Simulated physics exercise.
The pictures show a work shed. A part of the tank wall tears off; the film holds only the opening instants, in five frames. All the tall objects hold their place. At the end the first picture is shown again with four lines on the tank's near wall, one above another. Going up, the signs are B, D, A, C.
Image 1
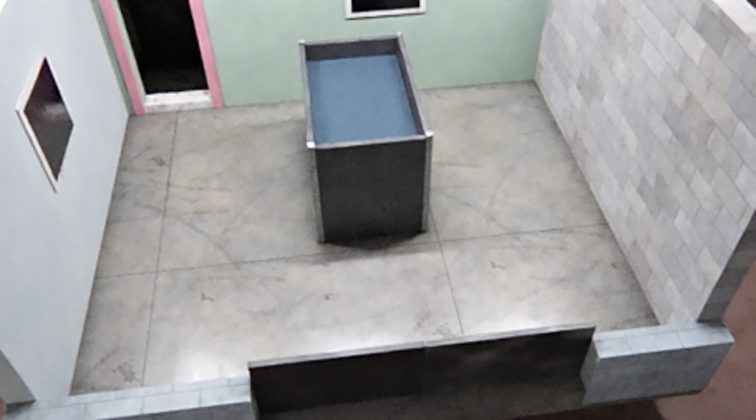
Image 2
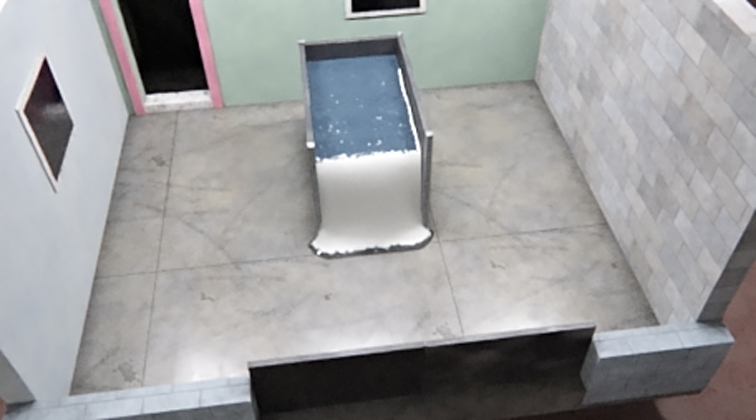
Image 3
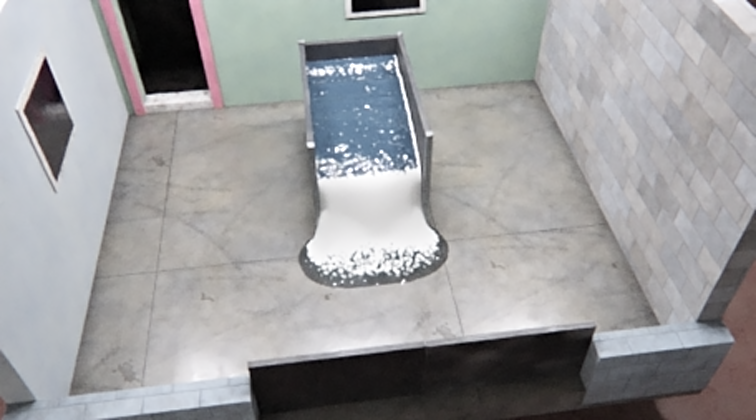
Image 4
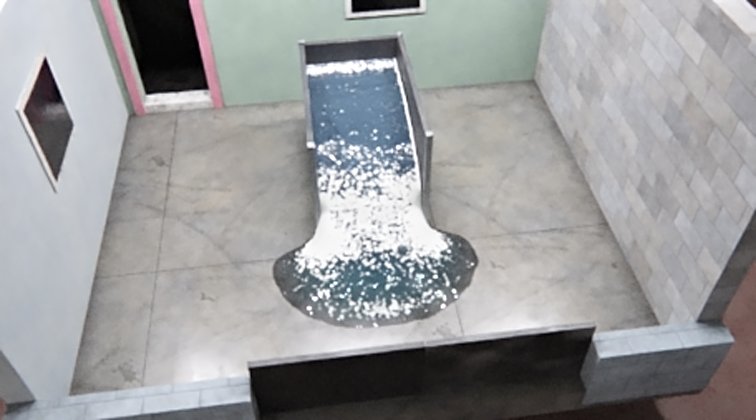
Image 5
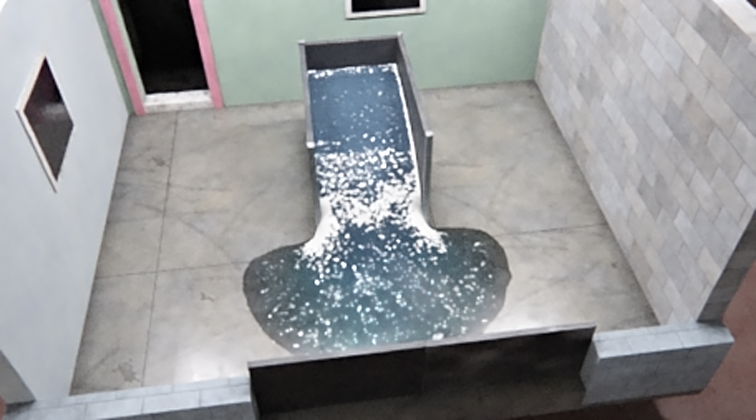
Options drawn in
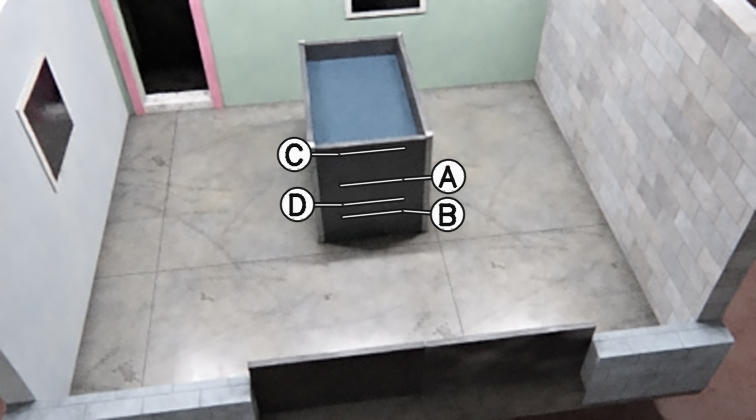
In a work shed with a pink doorway, water rests in a dark tank, then pours out through the tank's near end in a white, foaming rush and spreads across the grey floor in a widening, rounded pool.
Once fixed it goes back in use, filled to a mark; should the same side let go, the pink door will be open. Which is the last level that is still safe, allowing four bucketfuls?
Choose A.
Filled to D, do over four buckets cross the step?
No, that is safe.
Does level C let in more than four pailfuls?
Yes, that goes wrong.
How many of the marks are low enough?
Three.
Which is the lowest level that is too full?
It is C.
On the marked copy, A at (372, 182); B at (373, 213); C at (371, 151); D at (372, 201); from the bottom up B, D, A, C.
With A, a bucket or two gets in.
With B, nothing gets over.
With C, about 14 bucketfuls get in.
With D, nothing gets over.
